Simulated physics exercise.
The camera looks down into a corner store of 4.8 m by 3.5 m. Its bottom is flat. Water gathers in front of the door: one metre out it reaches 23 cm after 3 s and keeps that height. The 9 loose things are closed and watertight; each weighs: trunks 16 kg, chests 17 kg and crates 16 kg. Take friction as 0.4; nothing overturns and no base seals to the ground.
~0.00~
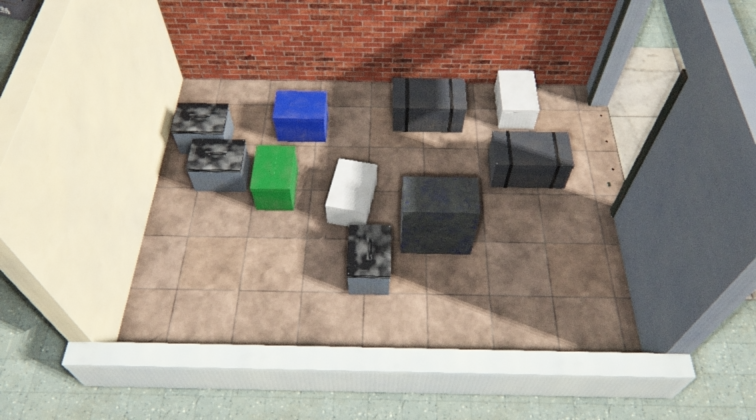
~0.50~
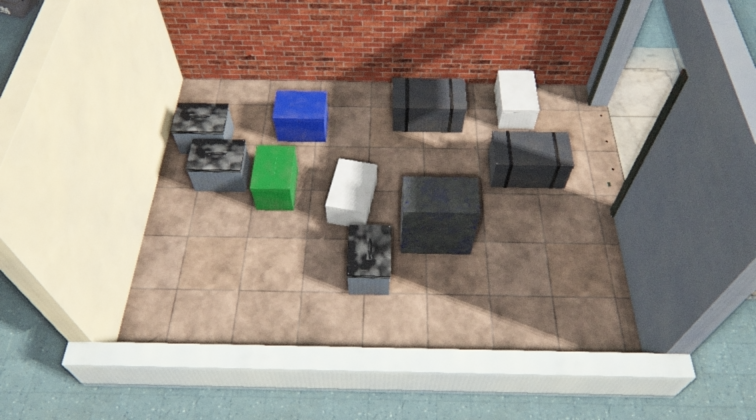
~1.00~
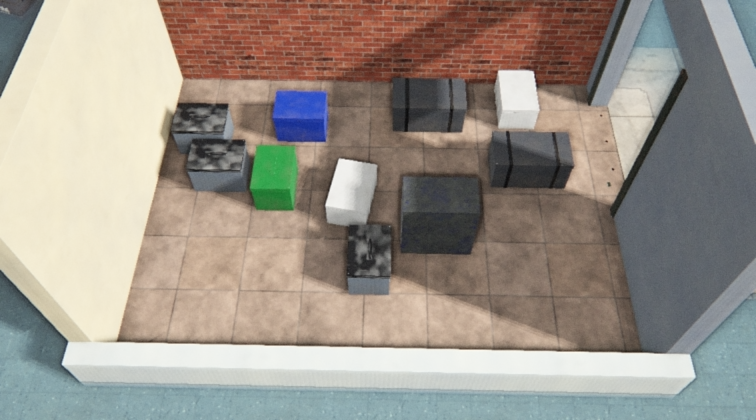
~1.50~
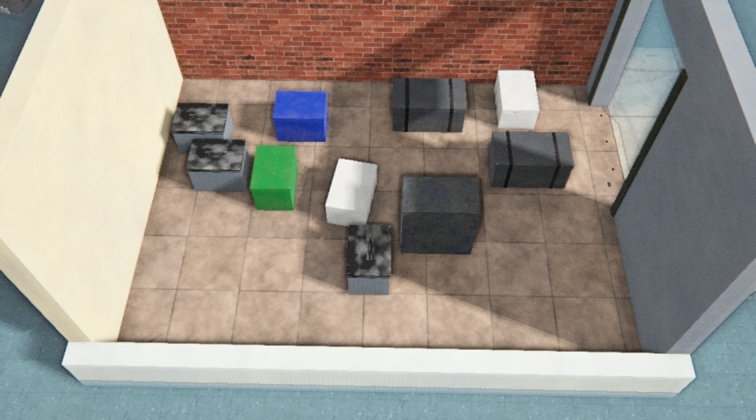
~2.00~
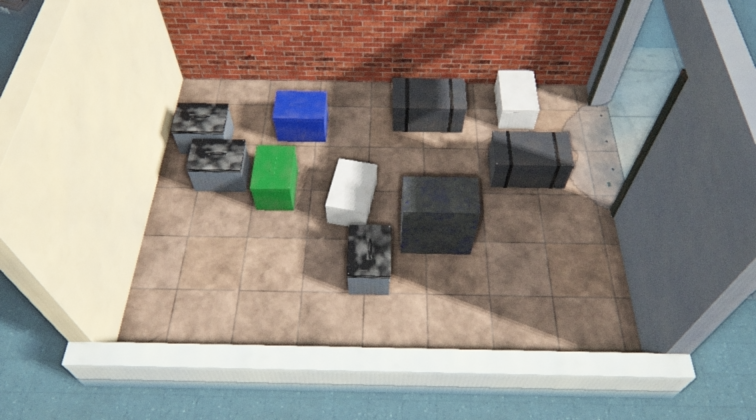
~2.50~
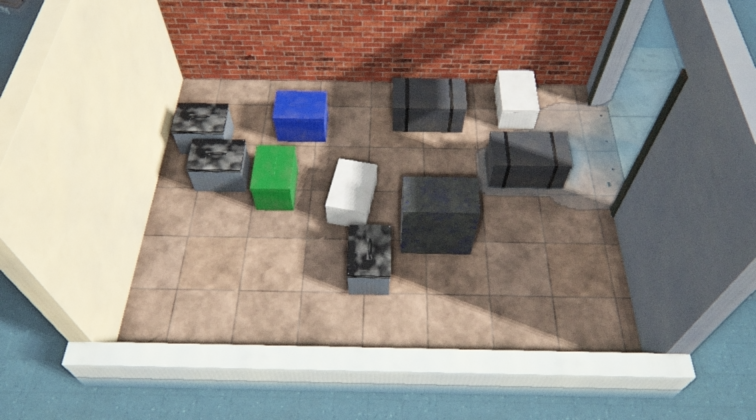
The clip opens on a brick-backed room of scattered boxes, including a green one and a blue one, seen from above. Bluish water spreads over the ground outside, then creeps through the doorway on the right and reaches the nearby strapped dark chest, while the boxes show hardly any movement.
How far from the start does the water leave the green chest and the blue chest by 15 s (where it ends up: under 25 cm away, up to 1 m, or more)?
Green chest ends far away, blue chest gets carried off.
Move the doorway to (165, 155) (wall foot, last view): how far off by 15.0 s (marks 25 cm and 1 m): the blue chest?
In that case the blue chest travels far.
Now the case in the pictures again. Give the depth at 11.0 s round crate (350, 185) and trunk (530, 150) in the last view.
About 11 and 12 cm.
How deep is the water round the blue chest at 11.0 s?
About 19 cm.
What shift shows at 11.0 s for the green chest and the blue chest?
Roughly 150 and 140 cm by then.
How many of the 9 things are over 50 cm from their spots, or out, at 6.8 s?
7 of them.
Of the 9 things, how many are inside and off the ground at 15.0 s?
I count 9.
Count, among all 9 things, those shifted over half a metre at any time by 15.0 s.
That makes 9.
After 3.5 s the green chest is near (273, 167), 0.0 m from its start, aground; the blue chest is near (300, 105), 0.0 m from its start, aground; 0 afloat.
After 6.8 s the green chest is near (216, 244), 1.0 m from its start, afloat; the blue chest is near (232, 86), 0.8 m from its start, afloat; 5 afloat.
After 11.0 s the green chest is near (330, 303), 1.7 m from its start, afloat; the blue chest is near (175, 107), 1.3 m from its start, afloat; 9 afloat.
After 15.0 s the green chest is near (492, 297), 2.5 m from its start, afloat; the blue chest is near (151, 231), 2.1 m from its start, afloat; 9 afloat.
